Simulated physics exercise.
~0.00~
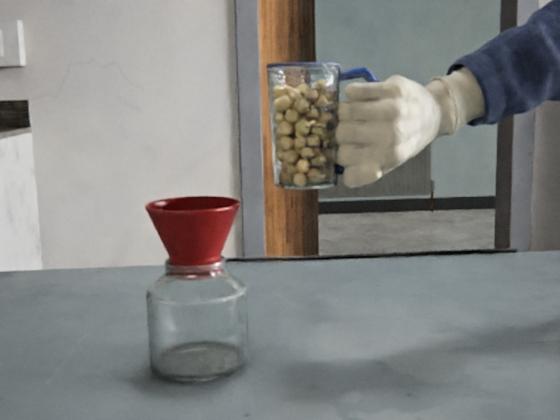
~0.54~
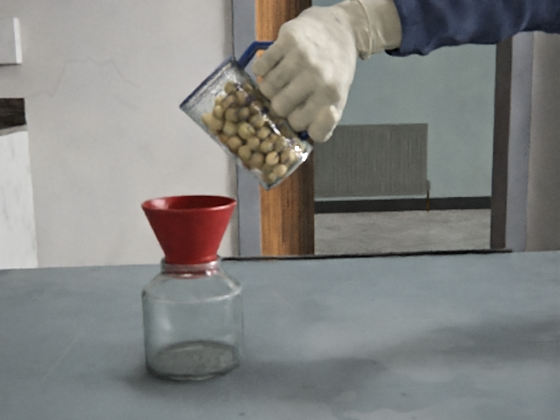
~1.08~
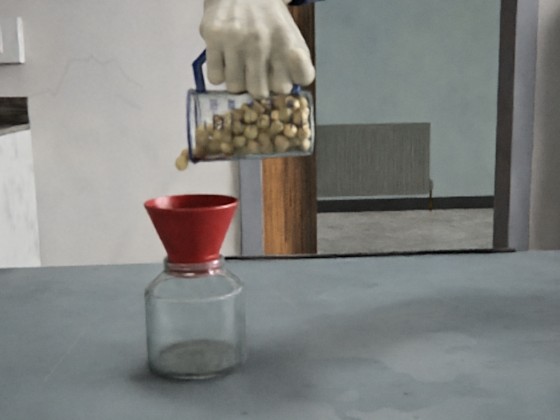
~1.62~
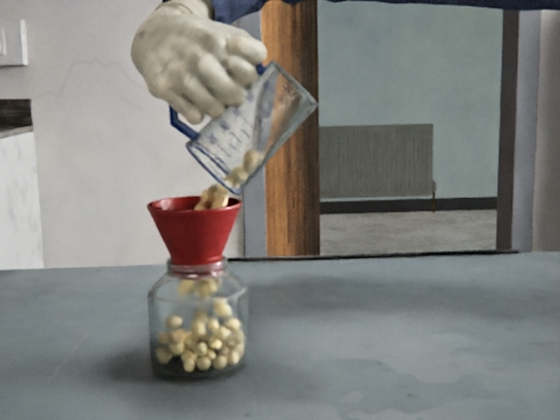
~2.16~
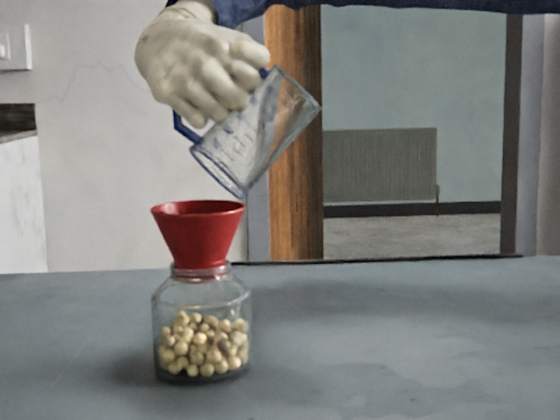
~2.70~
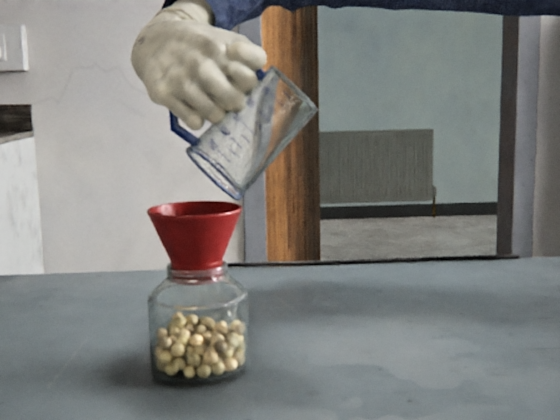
A hand in a pale glove and blue sleeve holds a clear measuring cup of round, tan nuts above a grey table, seen from the front by a slightly swaying camera. Below and to the left, a red funnel sits in the neck of a glass jar, with a pale wall, a wooden post and a radiator behind. The hand moves the cup left while tipping it onto its side, and the first nuts leave its rim. It tilts further, and the nuts run through the funnel into the jar. Finally the emptied cup stays tipped above the funnel, and the nuts rest in the jar, with none on the table.
